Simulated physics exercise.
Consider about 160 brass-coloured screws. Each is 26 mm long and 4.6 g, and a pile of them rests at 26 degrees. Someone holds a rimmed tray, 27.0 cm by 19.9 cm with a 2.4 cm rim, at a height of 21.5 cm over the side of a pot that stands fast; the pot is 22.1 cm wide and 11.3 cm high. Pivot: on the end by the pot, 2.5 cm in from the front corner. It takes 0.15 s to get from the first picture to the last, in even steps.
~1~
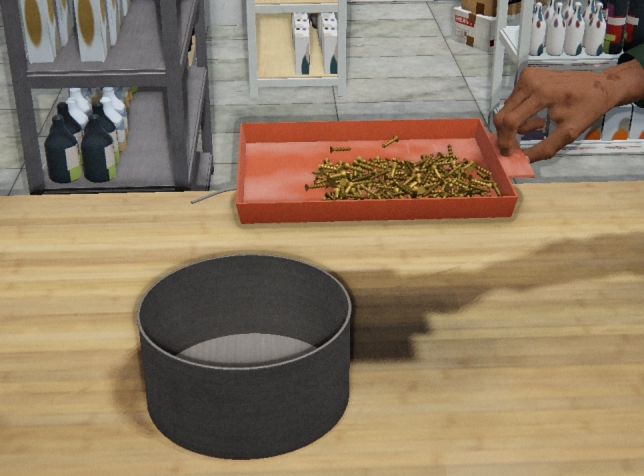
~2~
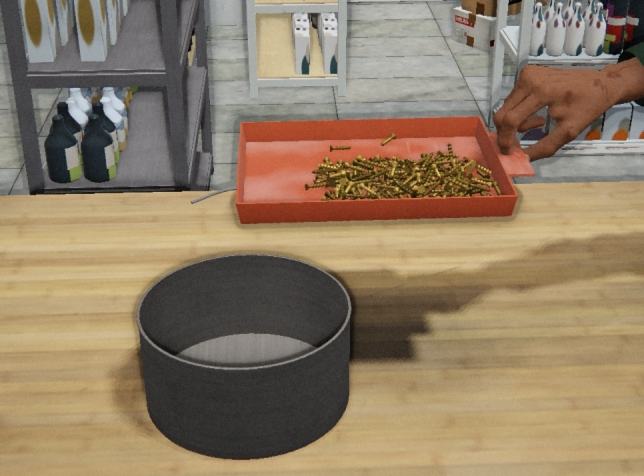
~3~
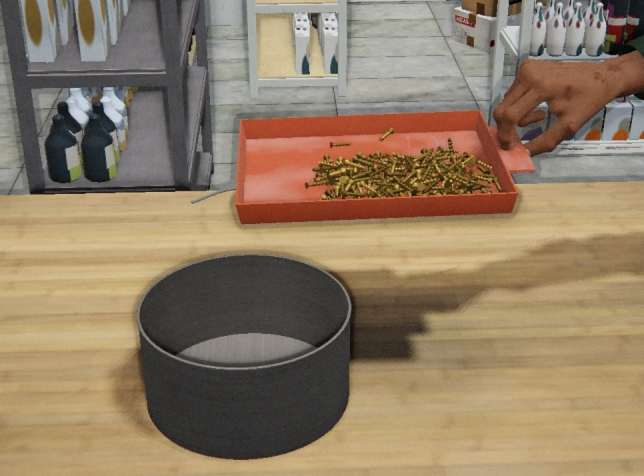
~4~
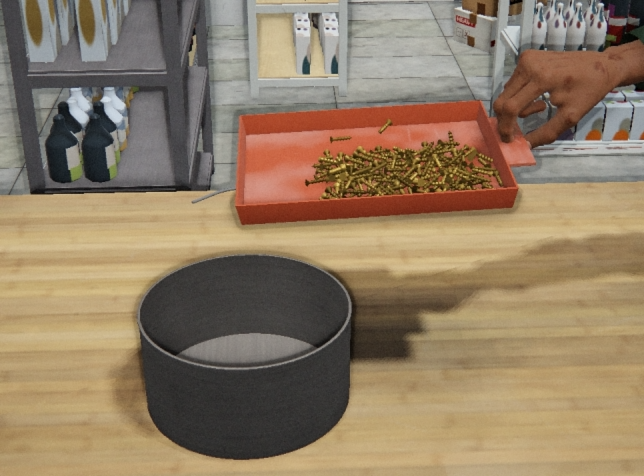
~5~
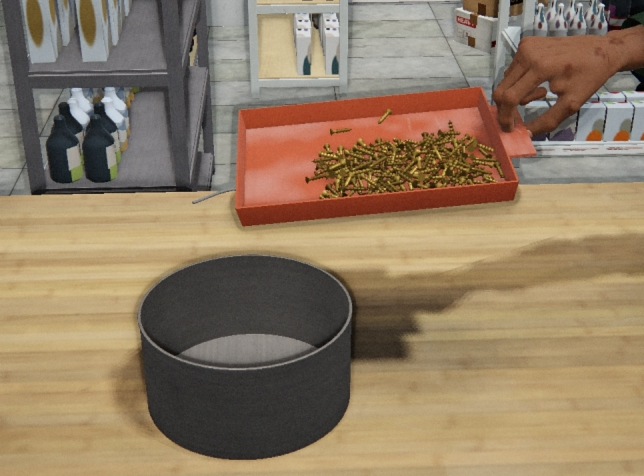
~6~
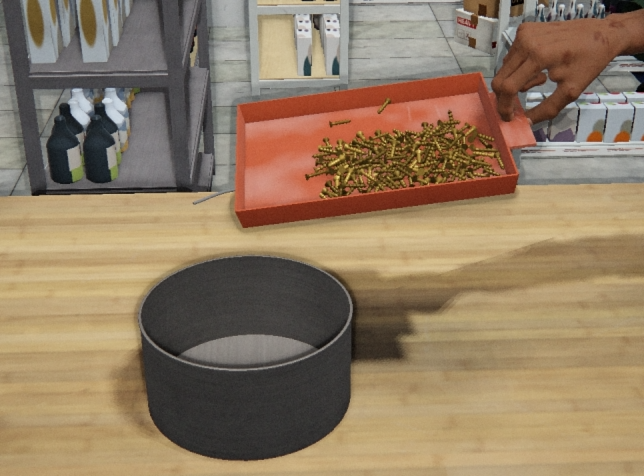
At a wooden counter, a hand slightly tilts a red tray of brass-coloured screws leftward.
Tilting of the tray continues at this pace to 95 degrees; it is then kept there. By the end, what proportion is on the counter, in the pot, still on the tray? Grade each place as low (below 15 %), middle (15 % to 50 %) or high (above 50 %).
Counter - low; pot - high; tray - low.
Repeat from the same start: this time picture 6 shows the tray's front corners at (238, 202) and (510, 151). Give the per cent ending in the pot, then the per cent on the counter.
Final per cent - pot 35, counter 65.
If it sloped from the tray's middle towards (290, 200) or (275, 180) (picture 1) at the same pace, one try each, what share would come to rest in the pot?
That would be close to 90 per cent and then close to 45 per cent.
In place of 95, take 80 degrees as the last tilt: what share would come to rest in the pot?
I'd put it at close to 95 per cent.
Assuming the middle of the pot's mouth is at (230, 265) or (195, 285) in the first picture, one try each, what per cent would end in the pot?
That gives roughly 10 per cent and then 60 per cent.
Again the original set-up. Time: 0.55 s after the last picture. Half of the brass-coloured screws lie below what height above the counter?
About 24 cm.
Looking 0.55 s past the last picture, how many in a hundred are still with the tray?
Roughly 85 percent of the load, I'd say.
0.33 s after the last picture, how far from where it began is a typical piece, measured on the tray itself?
About 4 cm.
Then, 0.33 s after the last picture, tilt 53 degrees; the tray holds 100 %, the pot 0 %.
Then, 0.55 s after the last picture, tilt 80 degrees; the tray holds 85 %, the pot 5 %.
Then, 0.88 s after the last picture, tilt 95 degrees; the tray holds 5 %, the pot 95 %.
In the end, counter 0 %, pot 100 %, tray 0 %.
